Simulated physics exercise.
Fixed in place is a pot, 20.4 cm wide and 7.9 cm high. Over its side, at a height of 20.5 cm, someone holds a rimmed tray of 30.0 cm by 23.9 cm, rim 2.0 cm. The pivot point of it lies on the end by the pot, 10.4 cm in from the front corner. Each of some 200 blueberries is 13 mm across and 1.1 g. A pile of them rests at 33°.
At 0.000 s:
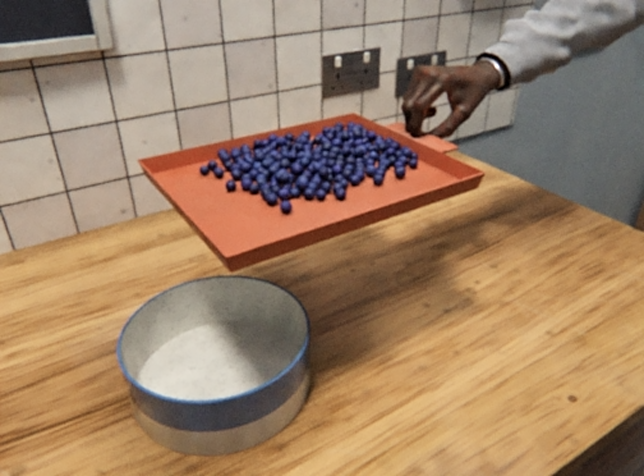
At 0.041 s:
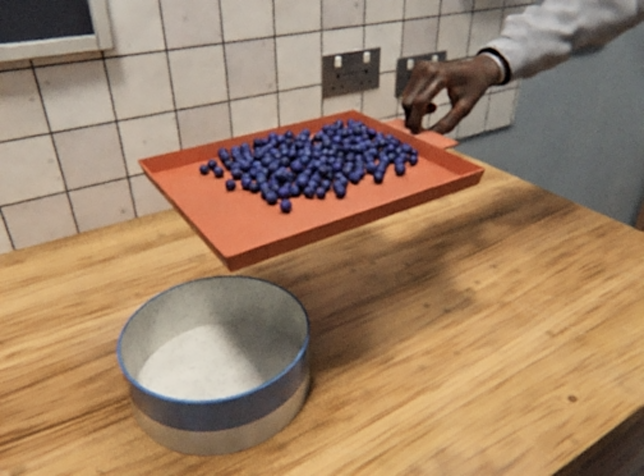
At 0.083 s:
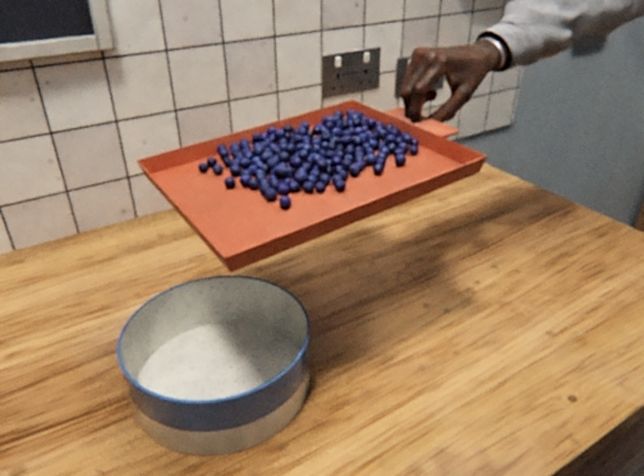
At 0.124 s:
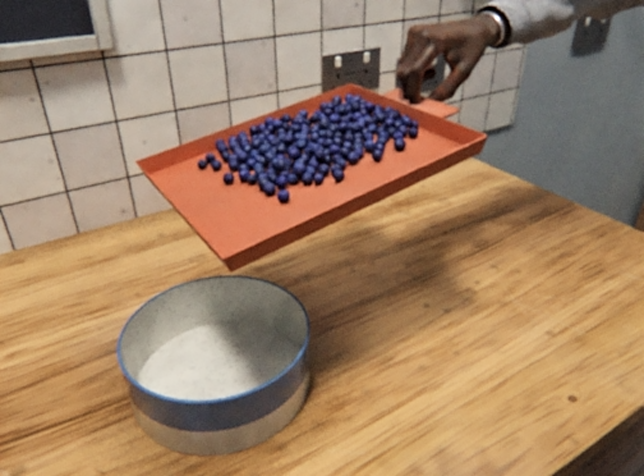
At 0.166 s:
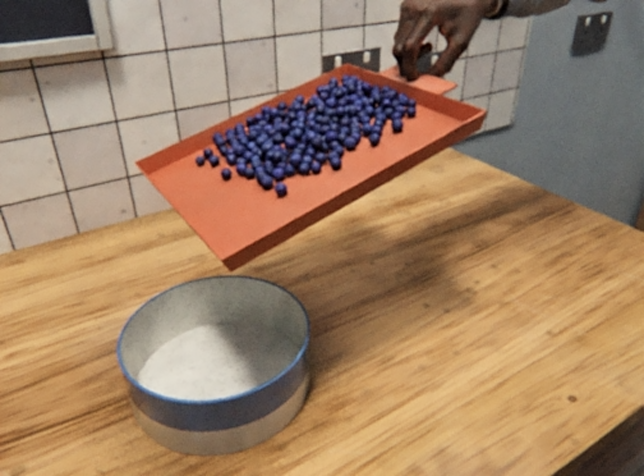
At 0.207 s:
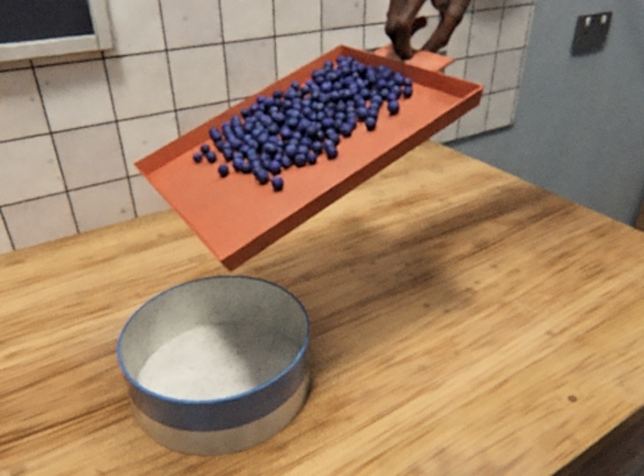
A hand in a pale grey sleeve lifts the right end of an orange-red rimmed tray, which tilts slowly and then faster, its left end staying low as the blueberries rise with it. The heap of dark blue berries lies on the tray above a round, blue-rimmed pot at lower left. A still camera looks slightly down on a wooden counter before white wall tiles and sockets.
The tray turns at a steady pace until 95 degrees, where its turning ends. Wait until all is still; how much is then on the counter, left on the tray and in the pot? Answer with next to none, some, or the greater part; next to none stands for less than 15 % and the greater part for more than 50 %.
Counter: The greater part; tray: Next to none; pot: Some.
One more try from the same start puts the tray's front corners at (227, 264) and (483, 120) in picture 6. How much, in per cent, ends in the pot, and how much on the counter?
You'd end with pot at 55 and counter at 45.
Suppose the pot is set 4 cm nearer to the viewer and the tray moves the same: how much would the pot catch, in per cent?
Close to 20 per cent, then.
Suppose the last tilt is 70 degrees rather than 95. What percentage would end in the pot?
In that case some 10 per cent.
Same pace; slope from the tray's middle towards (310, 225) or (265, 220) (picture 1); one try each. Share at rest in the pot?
That would be close to 55 per cent and then close to 55 per cent.
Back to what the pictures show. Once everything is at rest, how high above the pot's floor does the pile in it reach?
It gets to about 2.5 cm.
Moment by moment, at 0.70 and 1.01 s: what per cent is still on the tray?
Around 55 first, about 5 after.
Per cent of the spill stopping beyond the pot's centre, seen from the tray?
I reckon around 100 per cent.
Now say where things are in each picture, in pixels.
Tray tilt 0 degrees, front corners at (229, 252) and (479, 172); middle of the pieces at (317, 159); pot at (216, 329), in the first picture.
Tray tilt 1 degrees, front corners at (229, 253) and (480, 168); middle of the pieces at (317, 156), in the second picture.
Tray tilt 4 degrees, front corners at (228, 253) and (481, 156), lowest corner left back; middle of the pieces at (316, 150), in the third picture.
Tray tilt 8 degrees, front corners at (226, 253) and (481, 136), lowest corner left back; middle of the pieces at (315, 139), in the fourth picture.
Tray tilt 14 degrees, front corners at (224, 254) and (480, 111), lowest corner left back; middle of the pieces at (311, 125), in the fifth picture.
Tray tilt 19 degrees, front corners at (222, 255) and (477, 87), lowest corner left back; middle of the pieces at (307, 113); pot at (216, 329). The tray's pace is about 130 degrees a second, in the sixth picture.
After 0.50 s, tilt 57 degrees; the tray holds 100 %, the pot 0 %.
Then, at 0.70 s, tilt 82 degrees; the tray holds 55 %, the pot 0 %.
After 1.01 s, tilt 95 degrees; the tray holds 5 %, the pot 20 %.
At rest (1.9 s), counter 75 %, tray 0 %, pot 25 %.
